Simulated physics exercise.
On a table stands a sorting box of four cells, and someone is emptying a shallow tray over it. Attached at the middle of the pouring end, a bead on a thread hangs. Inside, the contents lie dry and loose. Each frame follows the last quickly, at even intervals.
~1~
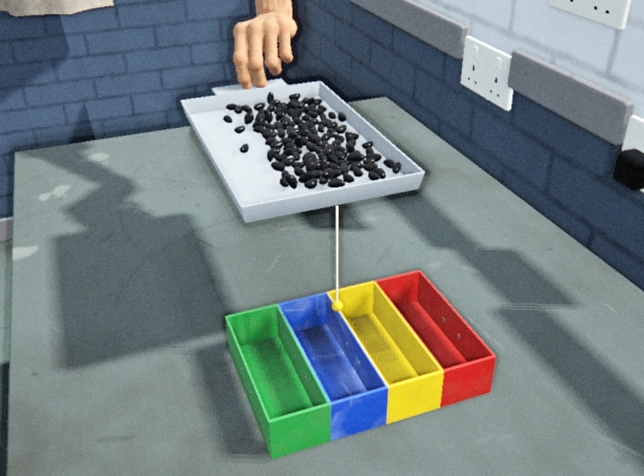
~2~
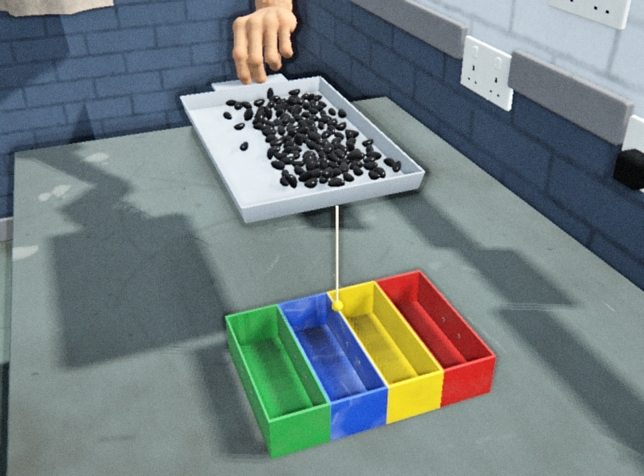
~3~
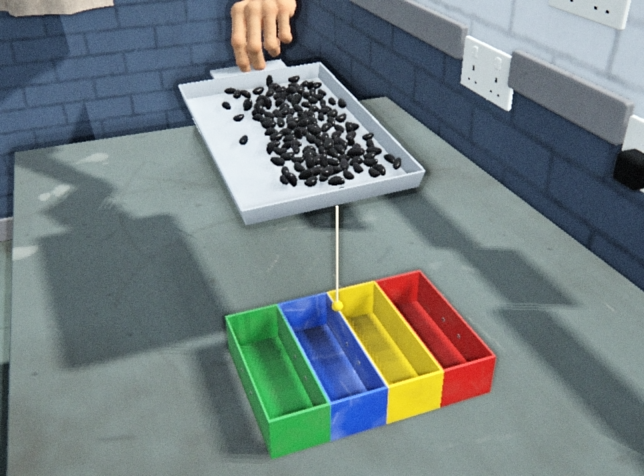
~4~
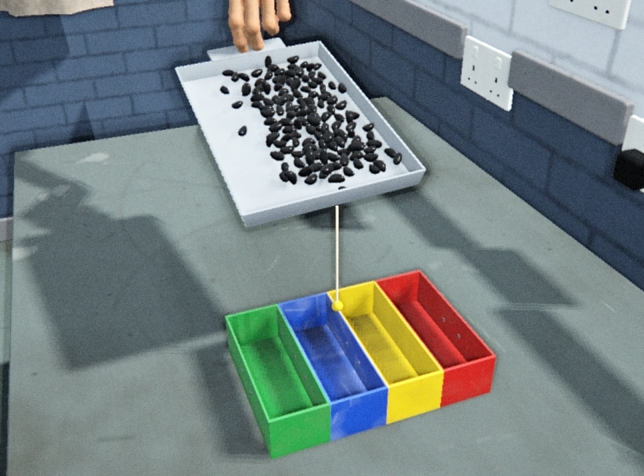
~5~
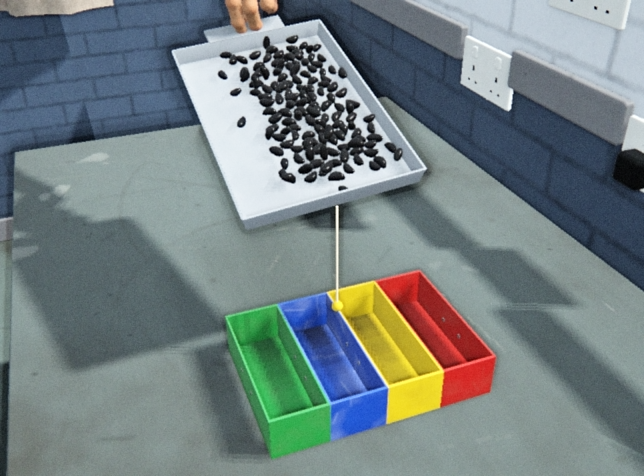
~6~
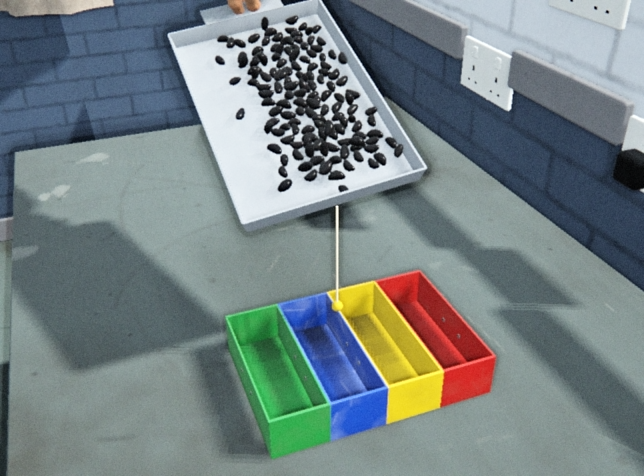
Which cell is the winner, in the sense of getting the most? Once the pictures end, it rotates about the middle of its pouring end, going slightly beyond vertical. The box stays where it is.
Winner: Green.
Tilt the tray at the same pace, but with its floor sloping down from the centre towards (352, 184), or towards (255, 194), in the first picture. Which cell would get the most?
First: The red cell, second: That green cell.
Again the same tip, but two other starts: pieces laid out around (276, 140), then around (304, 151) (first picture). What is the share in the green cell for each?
First case: Around 50 %; second case: Around 50 %.
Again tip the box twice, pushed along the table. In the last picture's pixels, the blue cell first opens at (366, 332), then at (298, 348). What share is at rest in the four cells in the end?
Trial 1 near 40 %, trial 2 near 90 %.
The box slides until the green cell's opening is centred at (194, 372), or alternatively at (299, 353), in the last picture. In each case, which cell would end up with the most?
With the first placing it's the blue cell, with the second it's the green cell.
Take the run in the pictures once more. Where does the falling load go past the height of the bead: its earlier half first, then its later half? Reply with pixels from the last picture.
For the early half I get (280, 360), and for the late half (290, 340).
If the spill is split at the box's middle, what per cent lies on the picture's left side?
About 80 per cent.
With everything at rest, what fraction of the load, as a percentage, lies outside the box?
Share outside: Near 20 %.
Shortly afterwards, tray tipped steeply; all but a few on the tray; only a few falling or outside the box.
Next, tray tipped past a quarter turn; a little on the tray; near a third in the green cell; a little in the blue cell; a little in the yellow cell; near a third falling or outside the box.
Some moments later, tray tipped past a quarter turn; near half in the green cell; near a quarter in the blue cell; a little in the yellow cell; a little falling or outside the box.
In the end, tray tipped past a quarter turn; near half in the green cell; near a quarter in the blue cell; a little in the yellow cell; none at all in the red cell; a little outside the box.
